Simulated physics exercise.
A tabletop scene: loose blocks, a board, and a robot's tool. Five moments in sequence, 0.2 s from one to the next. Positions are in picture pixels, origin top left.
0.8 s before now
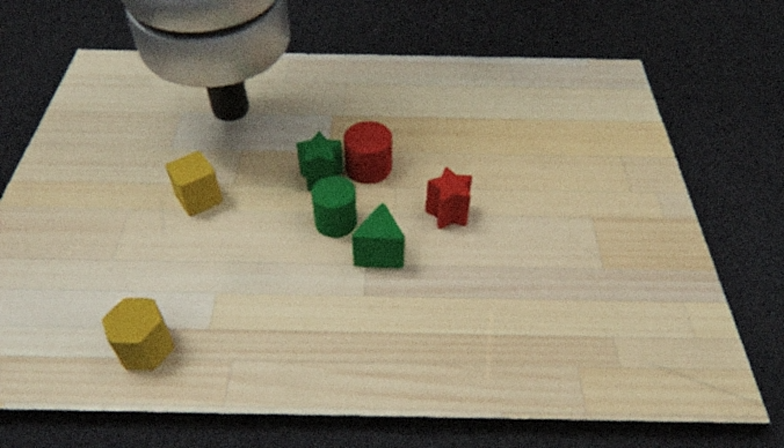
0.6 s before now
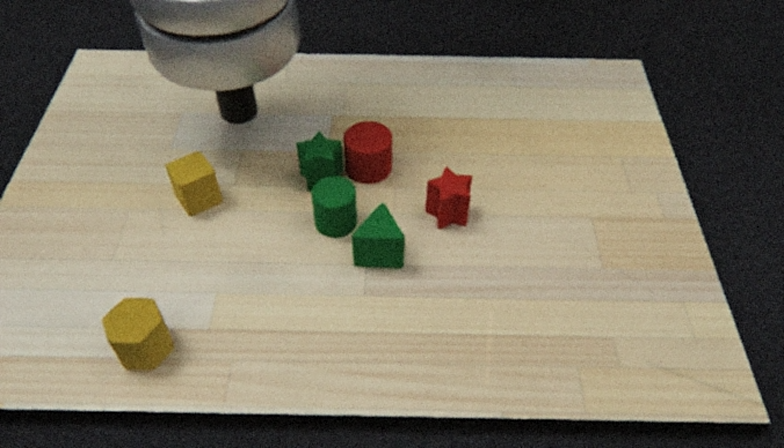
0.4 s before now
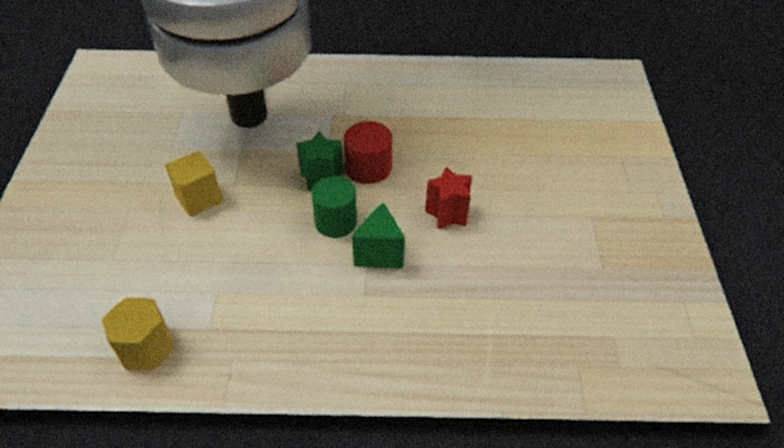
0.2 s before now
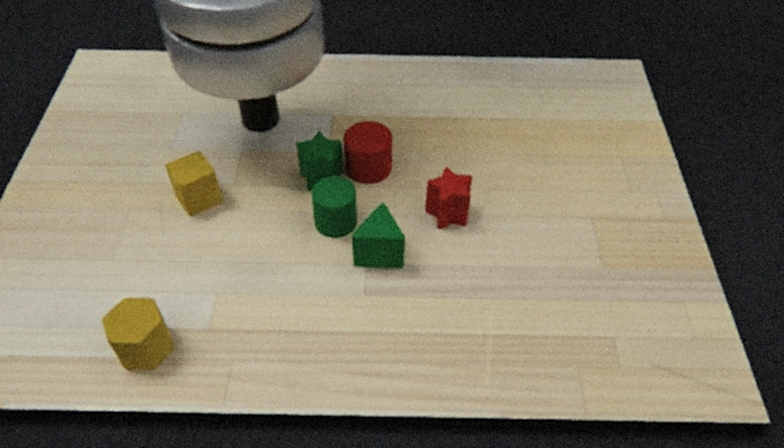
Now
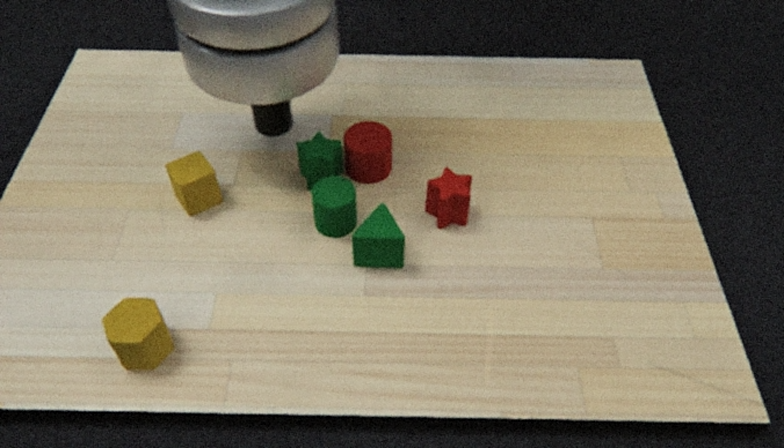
Robot tool with a dark tip moving slowly right above a wooden board, the yellow, green and red blocks staying still.
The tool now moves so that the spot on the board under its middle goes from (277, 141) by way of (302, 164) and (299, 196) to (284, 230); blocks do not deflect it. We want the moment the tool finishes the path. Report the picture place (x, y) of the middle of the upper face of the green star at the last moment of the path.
It should be at (330, 171) by then.
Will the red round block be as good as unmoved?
My answer is yes.
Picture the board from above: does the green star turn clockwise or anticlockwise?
Looking from above, the answer is counterclockwise.
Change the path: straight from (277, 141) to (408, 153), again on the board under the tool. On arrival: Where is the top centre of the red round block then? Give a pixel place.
It is at (407, 152).
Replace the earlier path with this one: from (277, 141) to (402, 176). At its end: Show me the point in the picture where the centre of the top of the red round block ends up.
It is at (446, 155).
On the path given first. One third of the way, tool at (300, 149); green star at (323, 151).
Two thirds of the way, tool at (297, 181); green star at (331, 170), turned 40° anticlockwise; green round block at (344, 203).
At the end, tool at (281, 215); green star at (330, 171), turned 55° anticlockwise; green round block at (346, 203); red round block in place.
